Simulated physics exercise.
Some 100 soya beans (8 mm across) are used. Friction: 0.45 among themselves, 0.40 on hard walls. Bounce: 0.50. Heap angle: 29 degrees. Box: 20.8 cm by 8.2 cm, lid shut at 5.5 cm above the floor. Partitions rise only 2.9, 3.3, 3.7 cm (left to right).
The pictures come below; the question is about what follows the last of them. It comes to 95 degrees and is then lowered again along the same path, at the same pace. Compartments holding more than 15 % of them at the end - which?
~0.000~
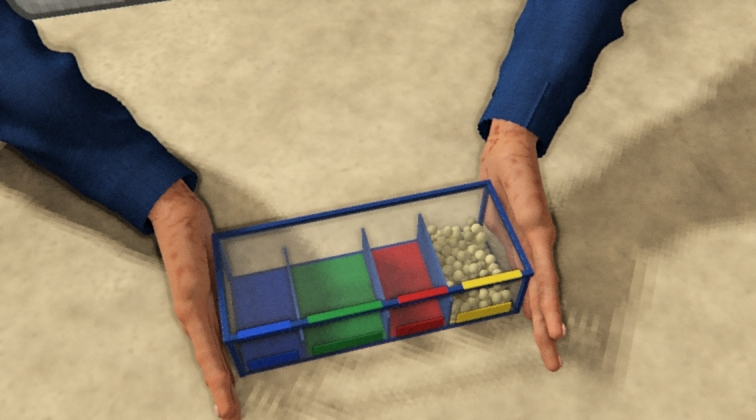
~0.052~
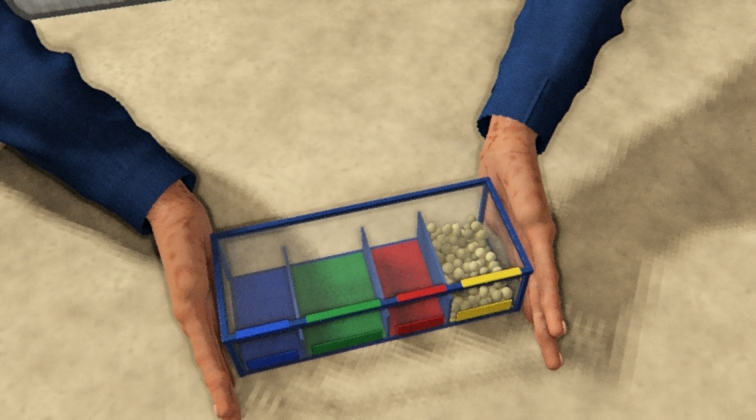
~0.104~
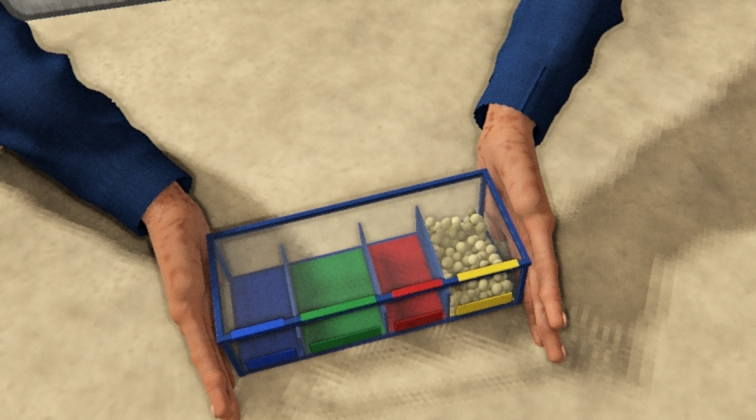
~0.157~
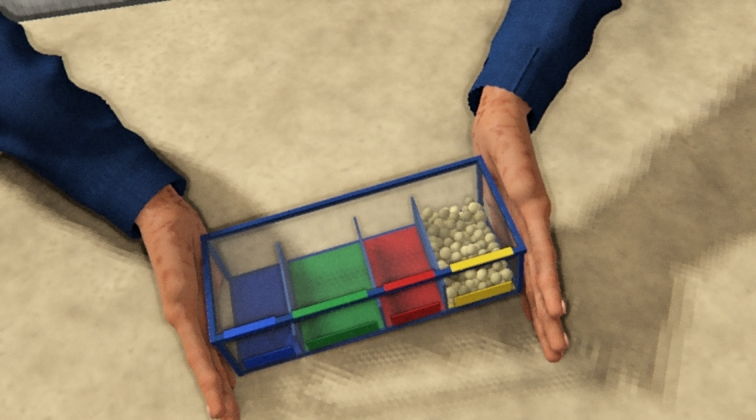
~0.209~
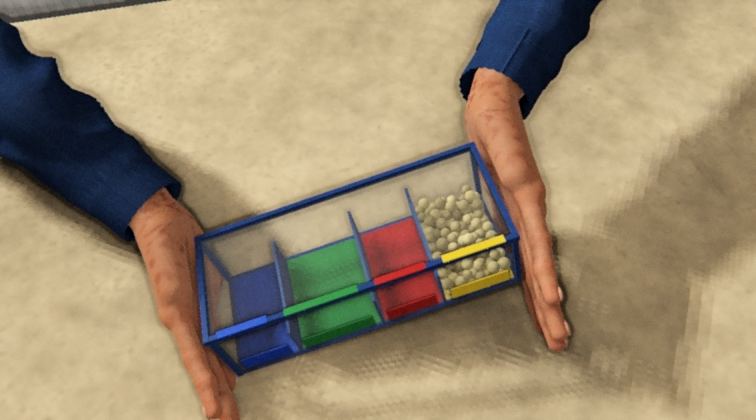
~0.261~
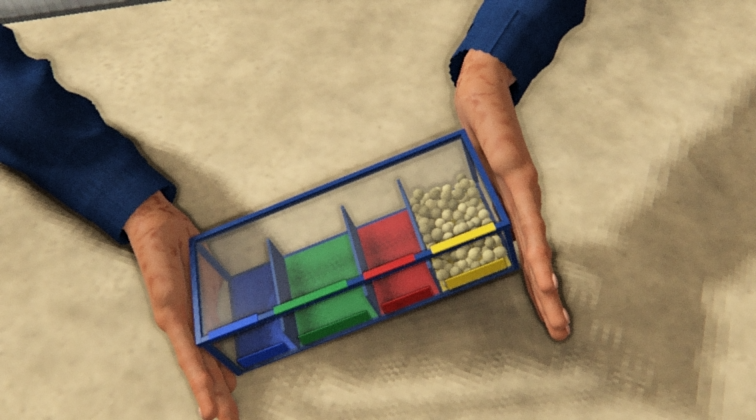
Red no, blue yes, green no, yellow yes.
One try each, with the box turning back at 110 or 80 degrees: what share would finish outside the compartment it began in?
Some 75 and 25 per cent.
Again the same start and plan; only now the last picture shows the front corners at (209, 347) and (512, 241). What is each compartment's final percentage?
Final shares, in per cent - red: 5, blue: 45, green: 15, yellow: 40.
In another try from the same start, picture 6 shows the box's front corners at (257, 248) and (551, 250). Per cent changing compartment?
Estimate: Near 0 %.
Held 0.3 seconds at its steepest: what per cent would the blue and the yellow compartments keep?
Then blue keeps 45% and yellow keeps 50%.
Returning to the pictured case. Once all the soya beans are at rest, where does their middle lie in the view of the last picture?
Est. centre at rest: (434, 265) px.
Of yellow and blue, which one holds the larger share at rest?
The yellow compartment ends up with more.
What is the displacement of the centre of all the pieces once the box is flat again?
About 7.0 cm.
After 1.28 s, tilt 95 degrees; red 10 %, green 5 %, yellow 80 %.
Then, at 1.97 s, tilt 42 degrees; red 5 %, blue 35 %, green 5 %, yellow 55 %.
Then, at 2.68 s, tilt 0 degrees; red 10 %, blue 35 %, green 5 %, yellow 55 %.
In the end, at 3.1 s, red 10 %, blue 35 %, green 5 %, yellow 55 %.
